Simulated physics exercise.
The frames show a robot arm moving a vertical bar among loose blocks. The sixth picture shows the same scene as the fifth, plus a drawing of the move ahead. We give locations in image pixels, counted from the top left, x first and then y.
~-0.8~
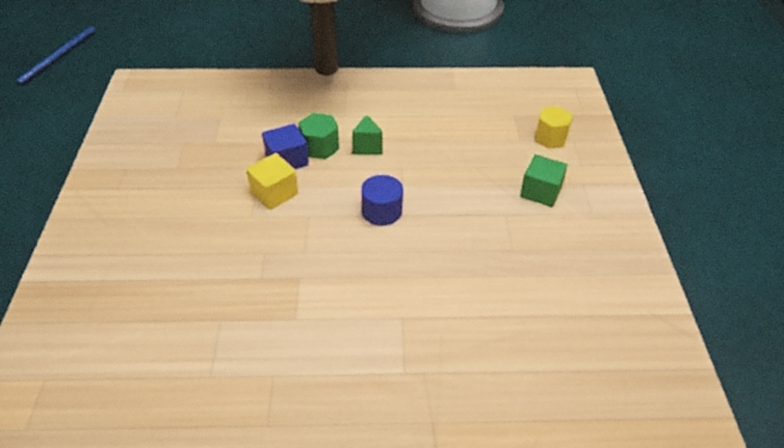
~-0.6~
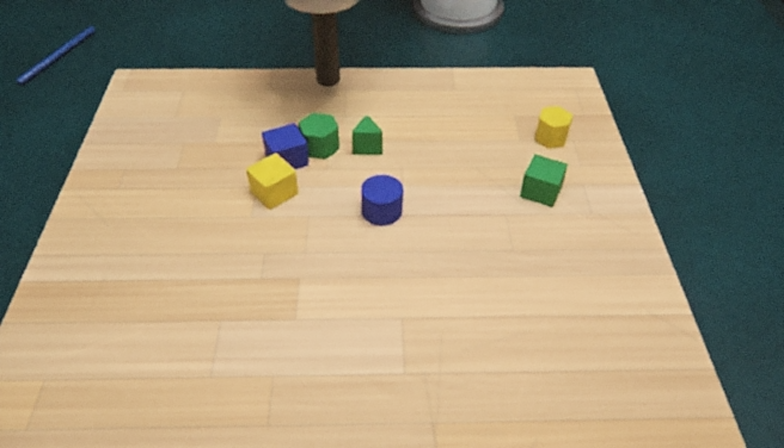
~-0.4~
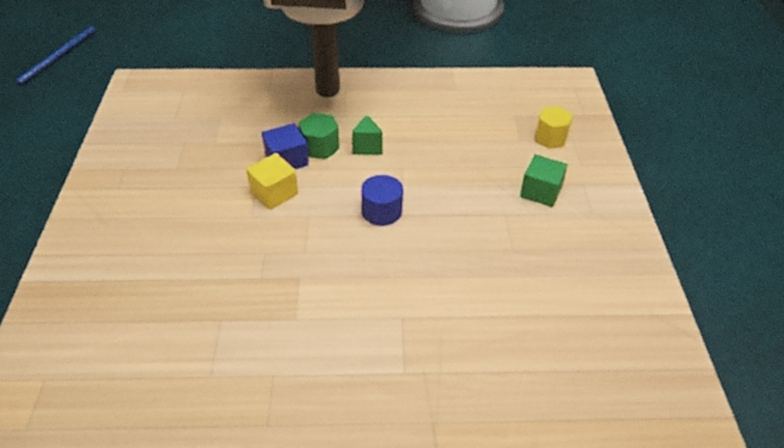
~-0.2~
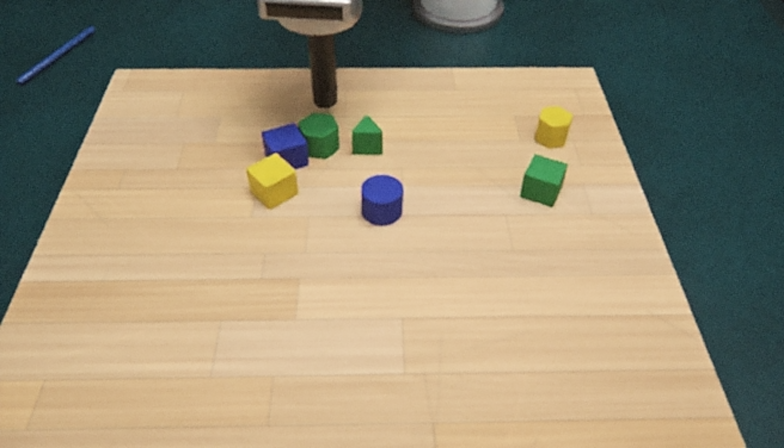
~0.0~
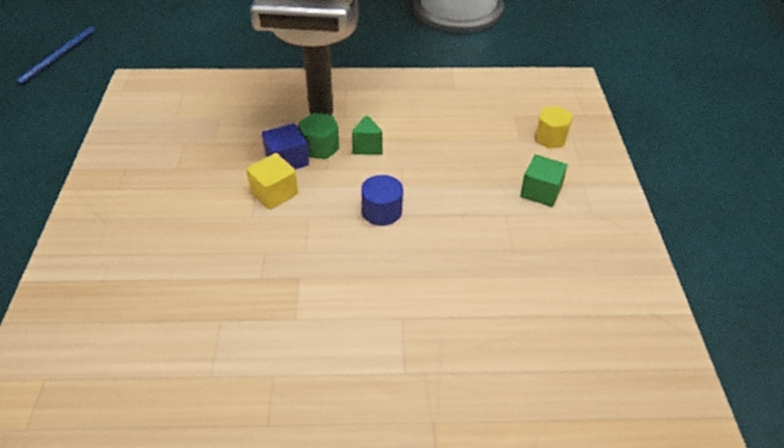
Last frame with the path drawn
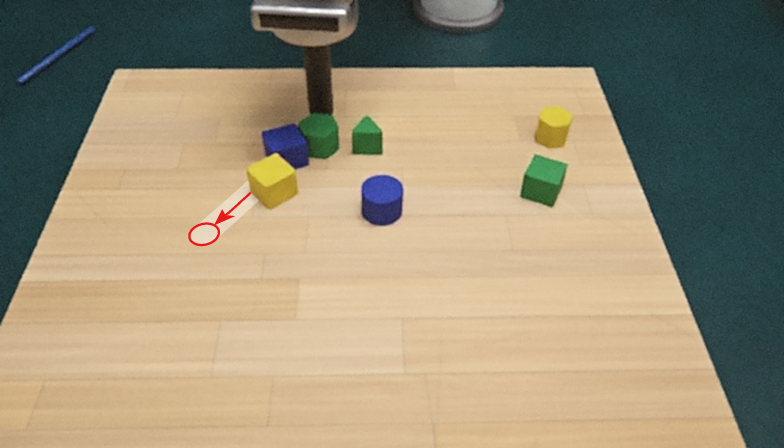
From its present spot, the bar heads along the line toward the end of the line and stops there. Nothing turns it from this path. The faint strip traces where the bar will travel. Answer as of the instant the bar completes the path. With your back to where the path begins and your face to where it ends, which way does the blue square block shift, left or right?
Displaced right.
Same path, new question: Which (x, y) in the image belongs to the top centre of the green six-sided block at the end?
Its top middle is near (313, 144).
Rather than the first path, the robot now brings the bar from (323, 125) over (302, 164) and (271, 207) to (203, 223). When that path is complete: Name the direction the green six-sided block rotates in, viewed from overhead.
The sense of turning is anti-clockwise.
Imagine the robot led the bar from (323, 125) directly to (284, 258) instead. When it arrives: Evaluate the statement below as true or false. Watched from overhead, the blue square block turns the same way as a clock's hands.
Answer: True.
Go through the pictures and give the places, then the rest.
In the first picture, bar's lower end at (327, 70); yellow square block at (271, 169); blue square block at (284, 137); green six-sided block at (318, 124); green triangular piece at (367, 126).
In the second picture, bar at (328, 81); blocks still.
In the third picture, bar at (328, 91); blocks still.
In the fourth picture, bar at (326, 102); blocks still.
In the fifth picture, bar at (322, 112); yellow square block at (271, 169); blue square block at (284, 137); green six-sided block at (318, 124); green triangular piece at (367, 126).
Drawn move, from (323, 125) to (204, 234).
What follows on the original path. One third of the way, bar at (286, 145); yellow square block at (263, 182), turned 40° anticlockwise; blue square block at (256, 154), turned 25° clockwise; green six-sided block at (313, 144), turned 75° anticlockwise.
Two thirds of the way, bar at (246, 182); yellow square block at (253, 196), turned 85° anticlockwise; blue square block at (206, 181), turned 65° clockwise; green six-sided block at (313, 144), turned 75° anticlockwise.
At the end, bar at (201, 221); yellow square block at (251, 201), turned 105° anticlockwise; blue square block at (176, 194), turned 145° clockwise; green six-sided block at (313, 144), turned 75° anticlockwise; green triangular piece still.
